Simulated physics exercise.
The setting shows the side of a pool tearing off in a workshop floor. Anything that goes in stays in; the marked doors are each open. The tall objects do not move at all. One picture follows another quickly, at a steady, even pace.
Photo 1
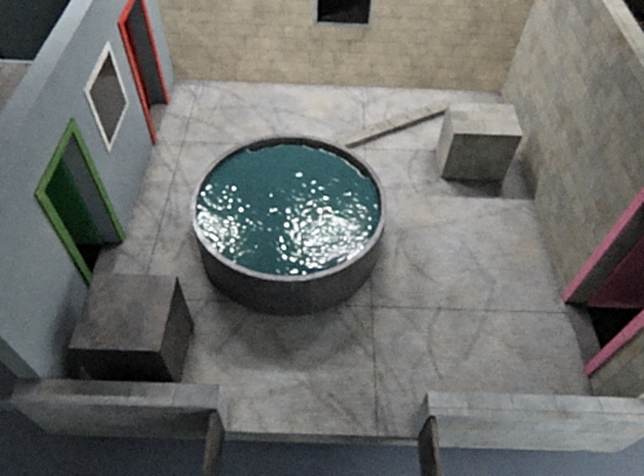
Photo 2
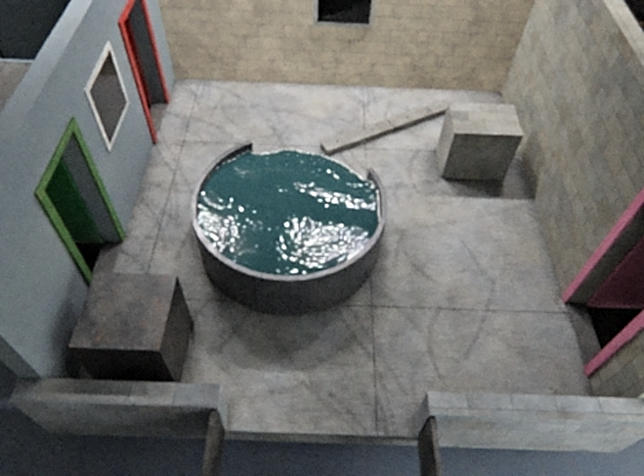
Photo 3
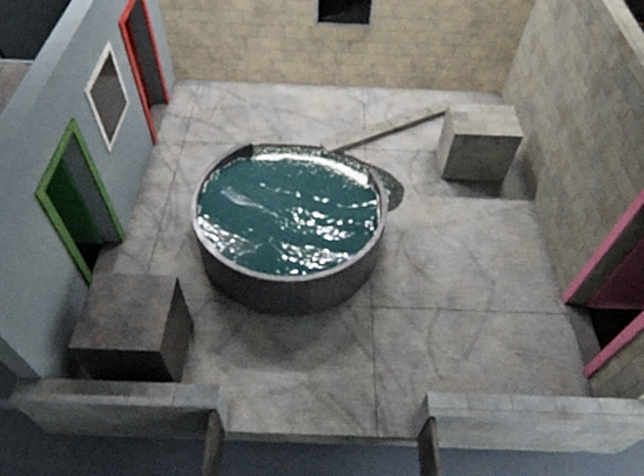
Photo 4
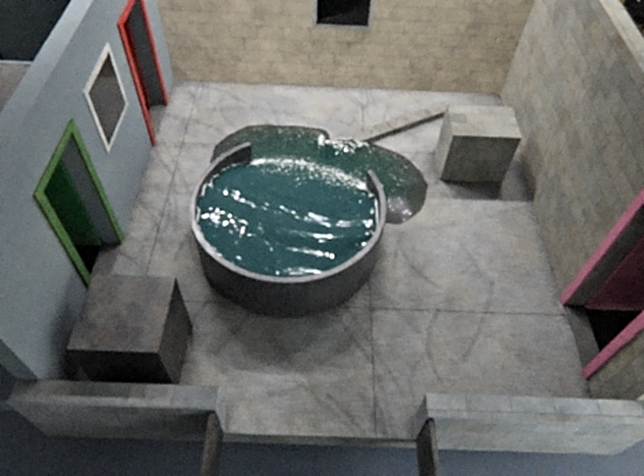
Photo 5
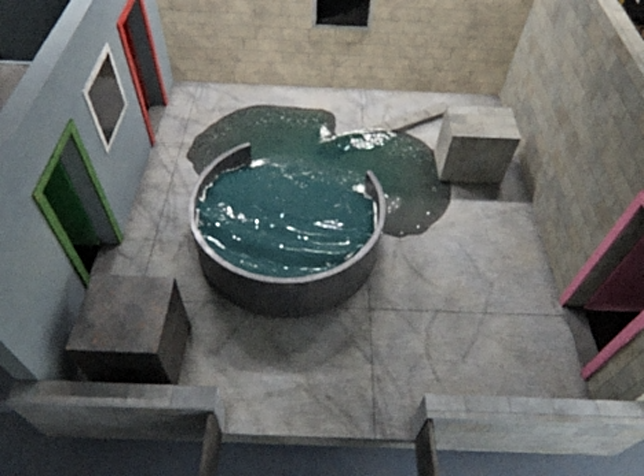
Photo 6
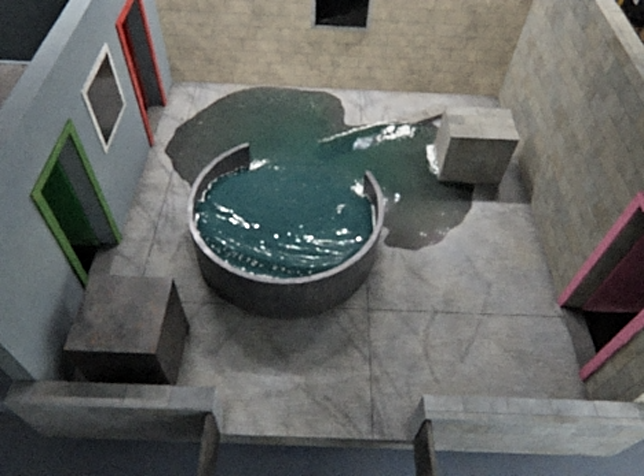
A round pool's far side breaks open and green water spreads across the gray floor behind it.
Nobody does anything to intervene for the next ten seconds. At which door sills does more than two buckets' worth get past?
Outcome: The green door receives more than two buckets; the pink door receives more than two buckets; the red door receives more than two buckets.
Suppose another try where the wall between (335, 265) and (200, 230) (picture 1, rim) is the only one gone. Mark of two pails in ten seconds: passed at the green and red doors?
Green: Beyond the mark, red: Short of the mark.
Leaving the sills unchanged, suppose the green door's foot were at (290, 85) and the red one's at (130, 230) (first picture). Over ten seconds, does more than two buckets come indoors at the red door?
Door by door, the red door stays inside the limit.
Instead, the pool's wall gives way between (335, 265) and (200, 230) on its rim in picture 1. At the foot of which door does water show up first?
I'd say the green one.
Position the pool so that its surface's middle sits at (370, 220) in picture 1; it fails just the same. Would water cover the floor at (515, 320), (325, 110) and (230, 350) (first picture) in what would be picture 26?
In that order: Awash, under water, clear.
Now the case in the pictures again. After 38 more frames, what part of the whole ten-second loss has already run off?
Close to 25 per cent, I'd say.
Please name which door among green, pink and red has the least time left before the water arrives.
I'd say the door marked red.
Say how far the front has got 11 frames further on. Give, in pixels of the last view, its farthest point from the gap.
Point: (494, 101) in the last picture's pixels.
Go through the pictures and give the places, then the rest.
The first picture shows the pool at (290, 203) is whole and still.
In the second picture, water pours out on the pool's far side and has run to a hidden place.
In the third picture, water pours out on the pool's far side and has run to a hidden place.
In the fourth picture, water pours out on the pool's far side and has run to (219, 150).
In the fifth picture, the front is at (237, 114), out from the gap on the pool's far side.
In the sixth picture, water pours out on the pool's far side and has run to (232, 97).
A moment on, water covers 40 % of the floor; the green door not reached, the pink door not reached, the red door wet at the sill, nothing in.
Next, water covers 45 % of the floor; the green door not reached, the pink door not reached, the red door under two buckets in.
Then, water covers 65 % of the floor; the green door not reached, the pink door wet at the sill, nothing in, the red door over two buckets in.
Later, water covers 95 % of the floor; the green door under two buckets in, the pink door under two buckets in, the red door far over two buckets in.
In the end, water covers 100 % of the floor; the green door over two buckets in, the pink door over two buckets in, the red door far over two buckets in.
